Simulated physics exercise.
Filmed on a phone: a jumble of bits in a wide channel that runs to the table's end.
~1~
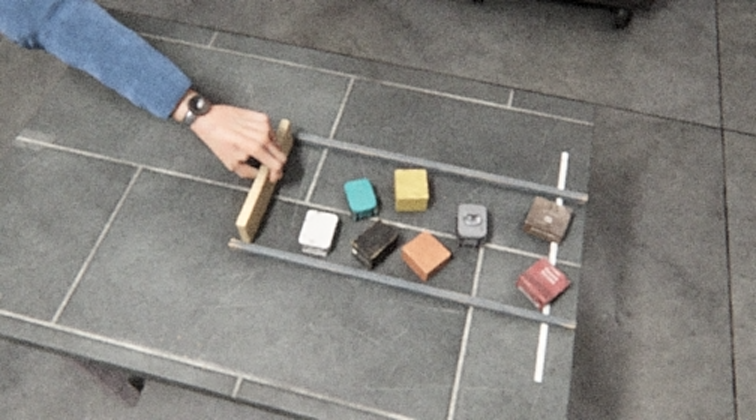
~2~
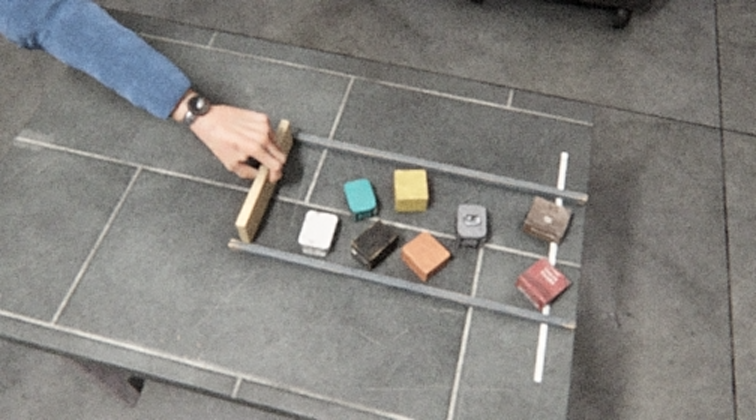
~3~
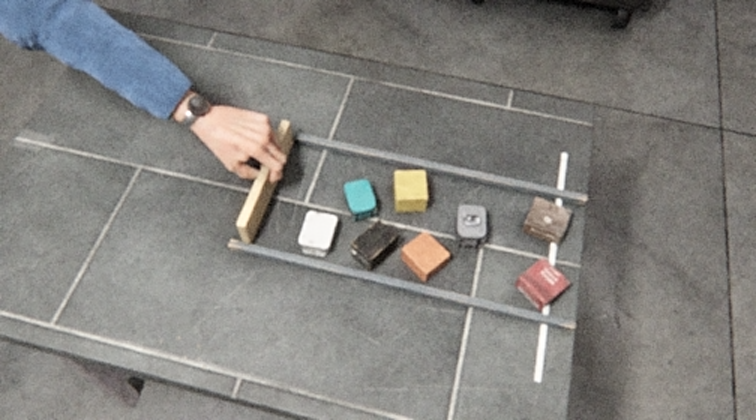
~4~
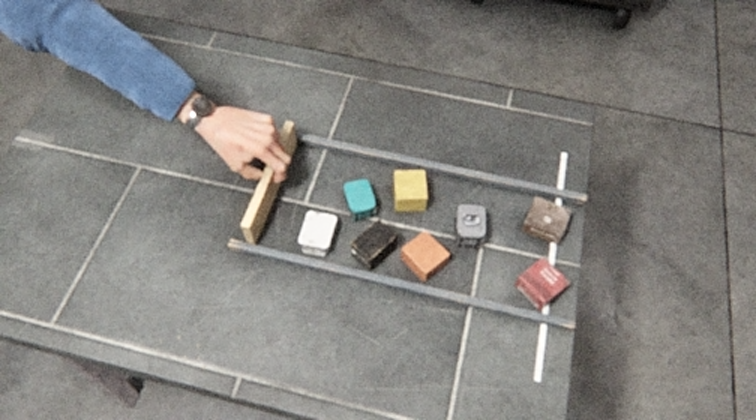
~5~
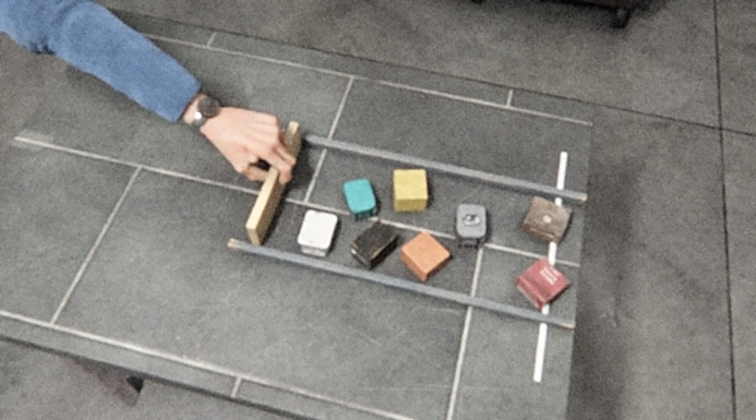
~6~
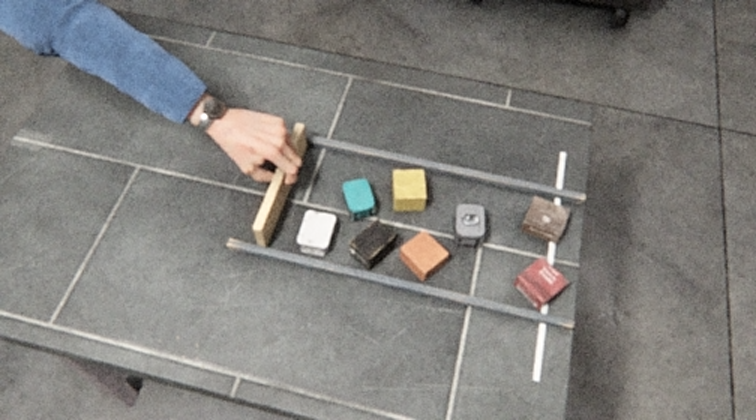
A hand in a blue sleeve slides a wooden board slightly to the right between two metal rails on a dark tiled table, while the small coloured boxes and cases ahead of it, near a white tape strip, stay still.
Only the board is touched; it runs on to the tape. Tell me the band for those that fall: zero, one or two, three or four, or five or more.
Here the number that fall off is five or more.
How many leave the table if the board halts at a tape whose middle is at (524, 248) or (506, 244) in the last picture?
It would be 3 and 1.
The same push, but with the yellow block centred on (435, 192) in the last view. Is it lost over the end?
It does not fall.
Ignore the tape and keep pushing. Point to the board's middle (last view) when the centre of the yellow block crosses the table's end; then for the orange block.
At (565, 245) for the yellow block; at (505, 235) for the orange block.
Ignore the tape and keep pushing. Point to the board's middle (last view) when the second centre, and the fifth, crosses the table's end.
Its middle is around (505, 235) and later (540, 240).
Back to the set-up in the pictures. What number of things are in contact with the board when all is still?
In contact: 3.
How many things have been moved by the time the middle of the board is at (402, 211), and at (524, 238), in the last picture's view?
First 6, then 8.
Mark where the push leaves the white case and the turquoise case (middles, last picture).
First (563, 292), then (566, 253).
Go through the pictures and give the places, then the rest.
In the first picture, red box (543, 284); brown box (548, 220); grey case (471, 226); board (267, 180); tape (553, 255).
In the second picture, brown box (547, 221); yellow block (411, 191).
In the third picture, grey case (470, 227); turquoise case (360, 201).
In the fourth picture, red box (542, 284); orange block (425, 256).
In the fifth picture, brown box (547, 220); board (276, 183).
In the sixth picture, red box (541, 283); brown box (546, 220); grey case (469, 226); board (282, 184); tape (551, 254).
Soon after, none off yet; red box at rest near (541, 283); brown box at rest near (546, 220); grey case at rest near (469, 226).
After that, none off yet; red box displaced about its own width near (578, 288); brown box at rest near (546, 220); grey case displaced about its own width near (506, 231).
In the end, the number that fall off is five or more; gone, black box, orange block, grey case, brown box and red box.
